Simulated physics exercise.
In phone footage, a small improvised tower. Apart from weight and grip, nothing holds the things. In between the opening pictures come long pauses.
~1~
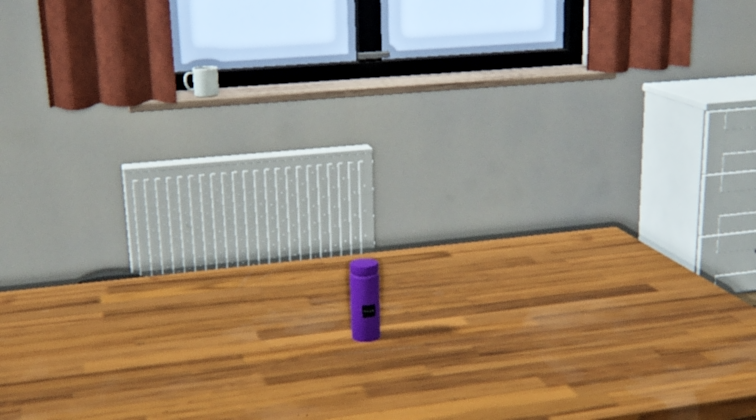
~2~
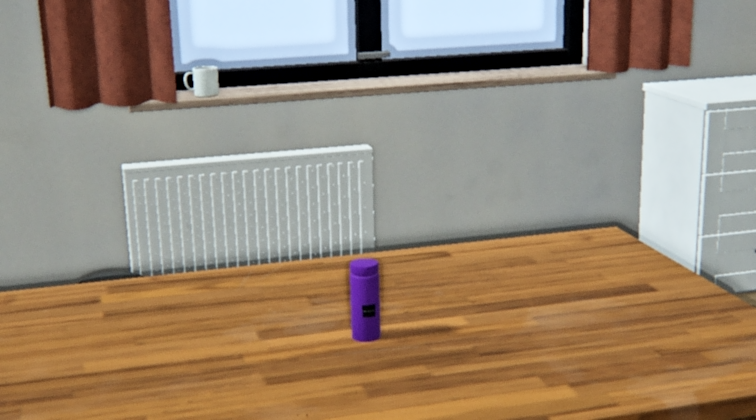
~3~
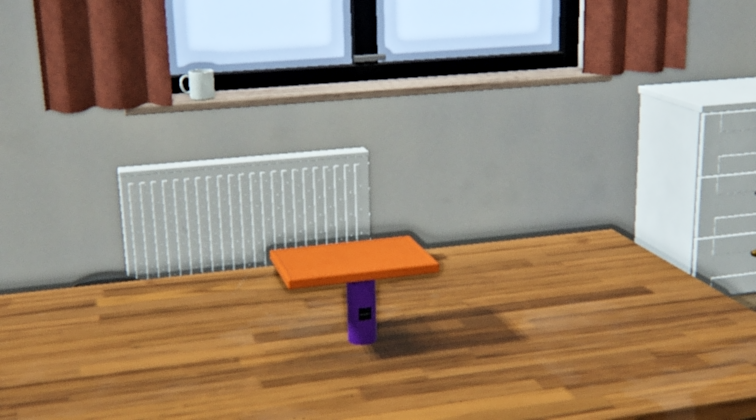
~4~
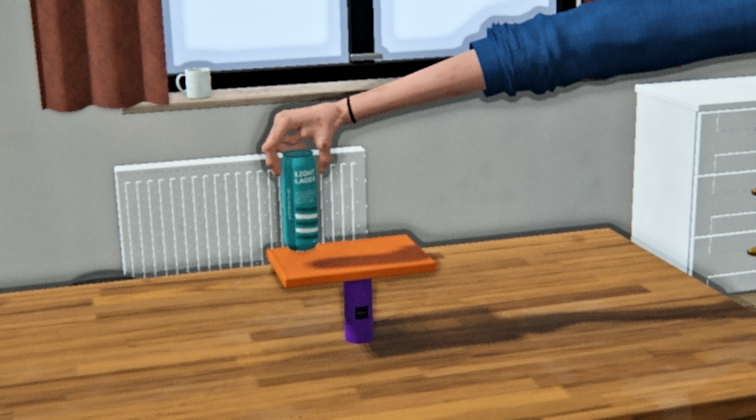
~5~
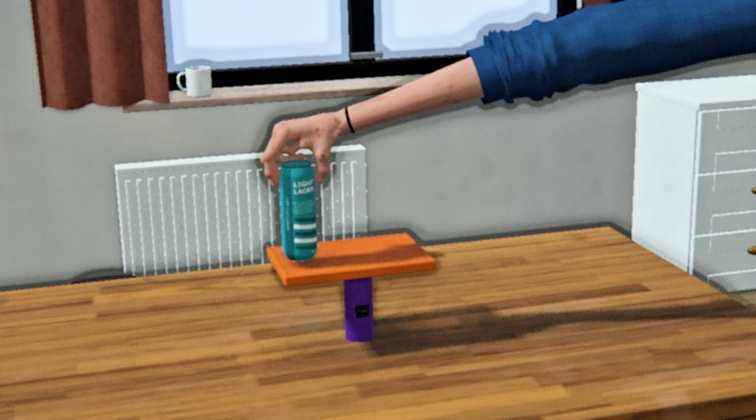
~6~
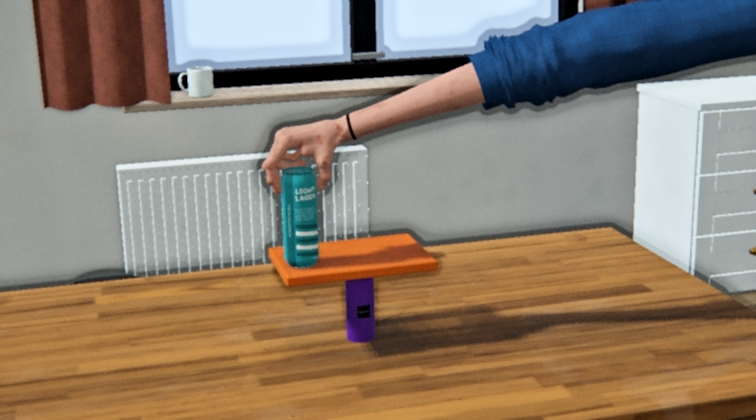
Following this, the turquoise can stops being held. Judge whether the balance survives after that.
The stack is left disturbed.
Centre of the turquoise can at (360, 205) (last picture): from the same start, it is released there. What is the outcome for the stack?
What happens next is that it remains standing.
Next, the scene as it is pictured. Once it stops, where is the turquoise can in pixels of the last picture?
Near (230, 348).
Then, 0.40 s on from there, turquoise can now fallen; orange lid turned 61° from how it was put.
Then, 0.50 s on from there, orange lid now fallen.
Then, 0.70 s on from there, purple shaker turned 73° from how it was put.
In the end, fallen, purple shaker, turquoise can and orange lid. At the end, from the last picture's camera, turquoise can near (230, 348). The stack gives way.
